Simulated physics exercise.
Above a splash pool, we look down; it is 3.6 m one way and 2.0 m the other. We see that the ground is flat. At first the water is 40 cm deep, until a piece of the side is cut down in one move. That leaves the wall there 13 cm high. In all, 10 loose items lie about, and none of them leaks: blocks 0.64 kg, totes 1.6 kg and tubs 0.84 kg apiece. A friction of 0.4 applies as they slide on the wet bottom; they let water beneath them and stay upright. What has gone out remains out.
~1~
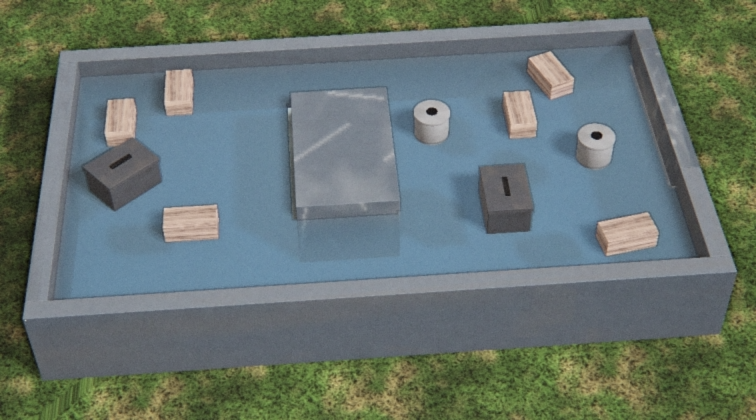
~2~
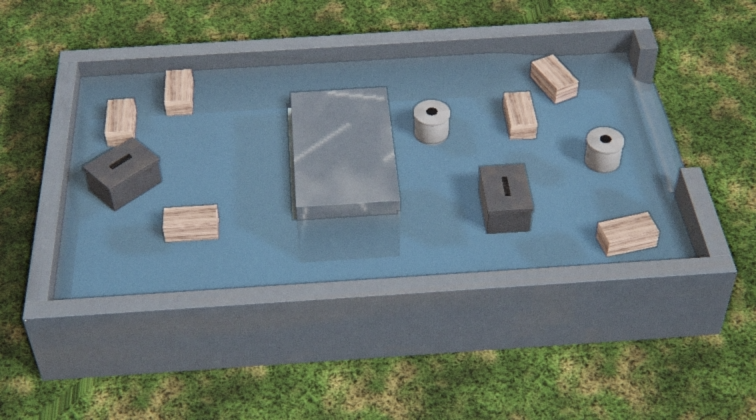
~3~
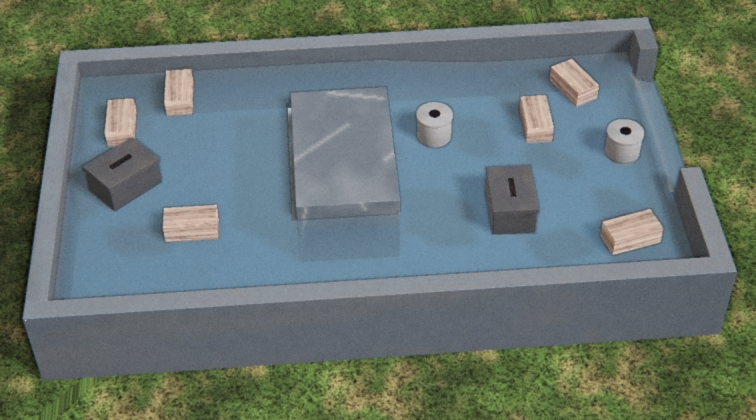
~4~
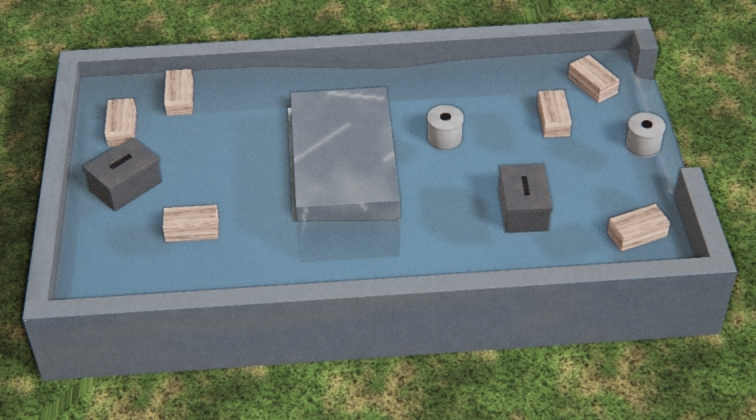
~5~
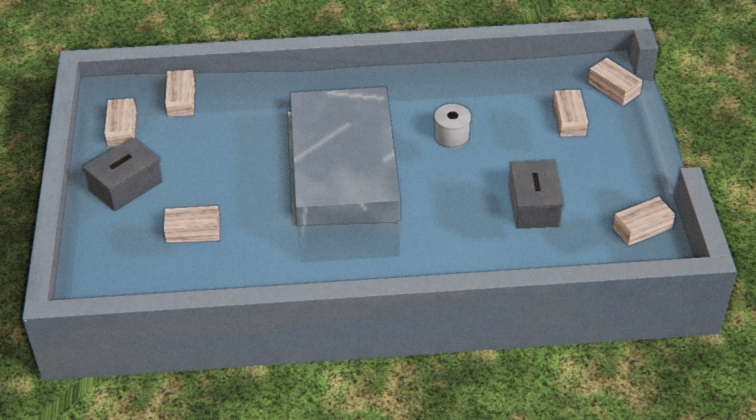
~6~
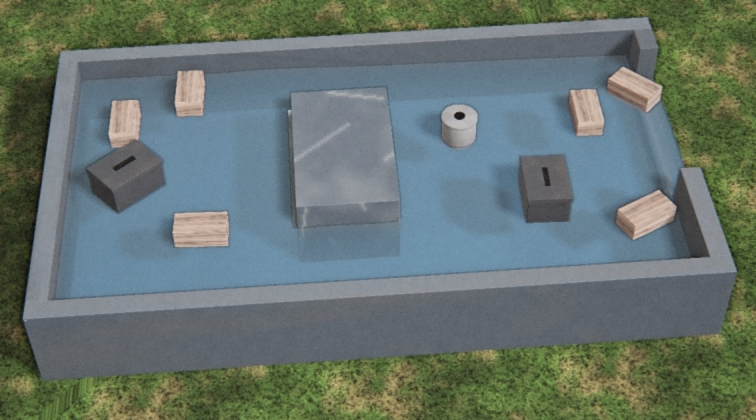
Water in a shallow walled pool began flowing right once a gap appeared in the right wall, drawing nearby floating blocks toward it; one pale round tub slipped out of view before the left-hand blocks shifted slightly.
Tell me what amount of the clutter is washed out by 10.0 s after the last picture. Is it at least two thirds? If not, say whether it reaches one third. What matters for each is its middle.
The part gone is the mid band.
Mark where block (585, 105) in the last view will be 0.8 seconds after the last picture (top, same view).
It would be close to (633, 103) by then.
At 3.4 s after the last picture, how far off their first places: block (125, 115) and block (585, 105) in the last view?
The first is 10 cm off, the second is gone out.
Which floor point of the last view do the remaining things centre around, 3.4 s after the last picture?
They average out to somewhere around (323, 197).
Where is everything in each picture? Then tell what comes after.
In the first frame, a block at (551, 69), afloat; a block at (520, 108) floats; 40 cm deep round most things; 0 of 10 have shifted.
In the second frame, a block at (555, 72) floats; a block at (520, 108), afloat; 40 cm deep round most things; 1 of 10 have shifted.
In the third frame, a block at (575, 76), afloat, 15 cm from its start; a block at (537, 112) floats, 11 cm from its start; 38 cm deep round most things; 4 of 10 have shifted.
In the fourth frame, a block at (595, 72), afloat, 28 cm from its start; a block at (555, 107), afloat, 23 cm from its start; 35 cm deep round most things; 6 of 10 have shifted.
In the fifth frame, a block at (616, 75), afloat, 41 cm from its start; a block at (571, 106), afloat, 33 cm from its start; about 2380 L in view; 6 of 10 have shifted.
In the sixth frame, a block at (635, 83) floats, 54 cm from its start; a block at (587, 106) floats, 43 cm from its start; about 2320 L in view; 8 of 10 have shifted.
Then, 0.8 s after the last picture 2 of 10 are out; 8 afloat.
Then, 3.4 s after the last picture 4 of 10 are out; 6 afloat.
Then, 6.0 s after the last picture 5 of 10 are out; 5 afloat.
Then, 10.0 s after the last picture 5 of 10 are out; 5 afloat.
